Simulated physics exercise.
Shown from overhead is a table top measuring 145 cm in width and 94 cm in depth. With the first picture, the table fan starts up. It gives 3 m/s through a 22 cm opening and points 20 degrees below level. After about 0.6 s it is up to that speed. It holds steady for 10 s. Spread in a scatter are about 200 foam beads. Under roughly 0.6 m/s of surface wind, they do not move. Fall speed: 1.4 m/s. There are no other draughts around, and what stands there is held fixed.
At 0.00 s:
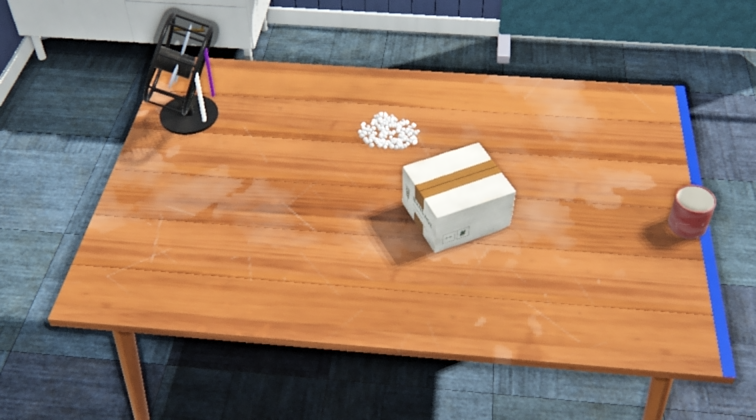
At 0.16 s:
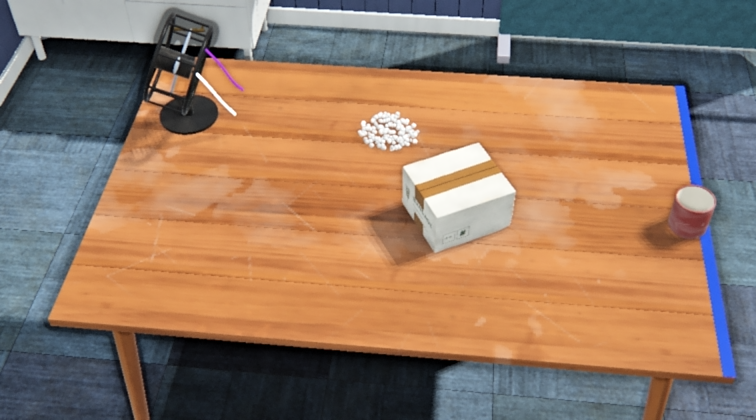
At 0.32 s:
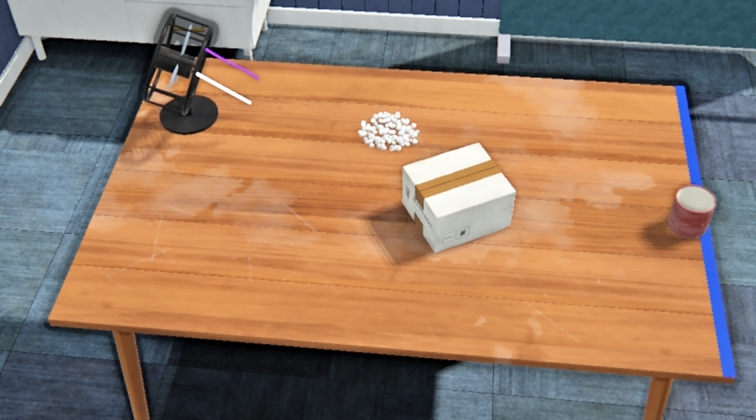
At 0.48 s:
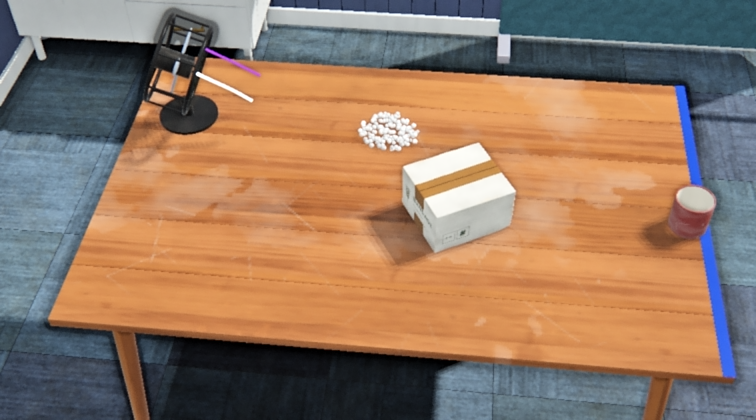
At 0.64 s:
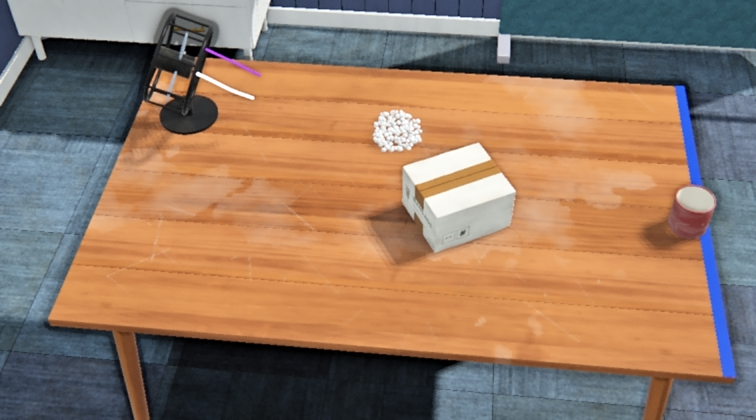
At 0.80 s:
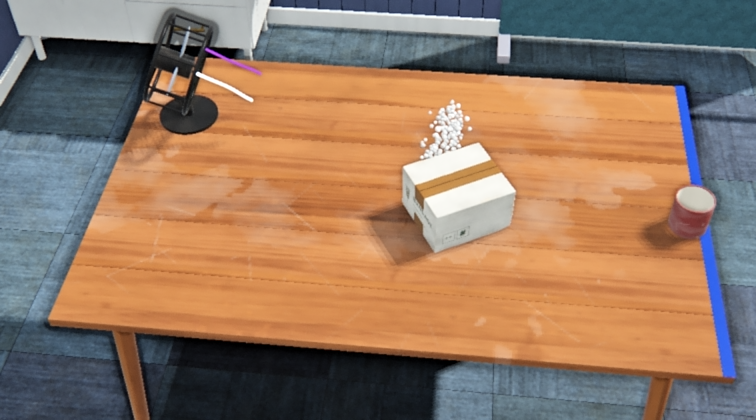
A wooden table with a blue strip along its right edge stands on blue-grey carpet, seen from above by a still camera. A black fan with purple and white ribbons is at the back left, white beads lie near a taped white box, and a red mug sits at right. The ribbons swing out to the right, then the beads slide rightward behind the box, spreading out.
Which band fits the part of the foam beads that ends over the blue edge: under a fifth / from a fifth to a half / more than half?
Probably the share over that edge will go past half.
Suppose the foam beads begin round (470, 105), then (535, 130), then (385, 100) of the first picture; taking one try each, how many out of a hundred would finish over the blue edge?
20, 100 and 2 in a hundred, respectively.
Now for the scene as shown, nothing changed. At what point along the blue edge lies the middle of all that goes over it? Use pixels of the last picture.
Midpoint of crossings, approx. (696, 157).
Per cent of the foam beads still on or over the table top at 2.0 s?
About 10 per cent remain.
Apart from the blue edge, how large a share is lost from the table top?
The figure is near 15 %.
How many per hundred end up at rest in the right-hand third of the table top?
I'd estimate around 10 per cent.
After 2.0 s the count stands so, 76 % are over the blue edge.
After 3.2 s the count stands so, 76 % are over the blue edge.
After 5.5 s the count stands so, 76 % are over the blue edge.
After 10.0 s, at the end, 76 % are over the blue edge.
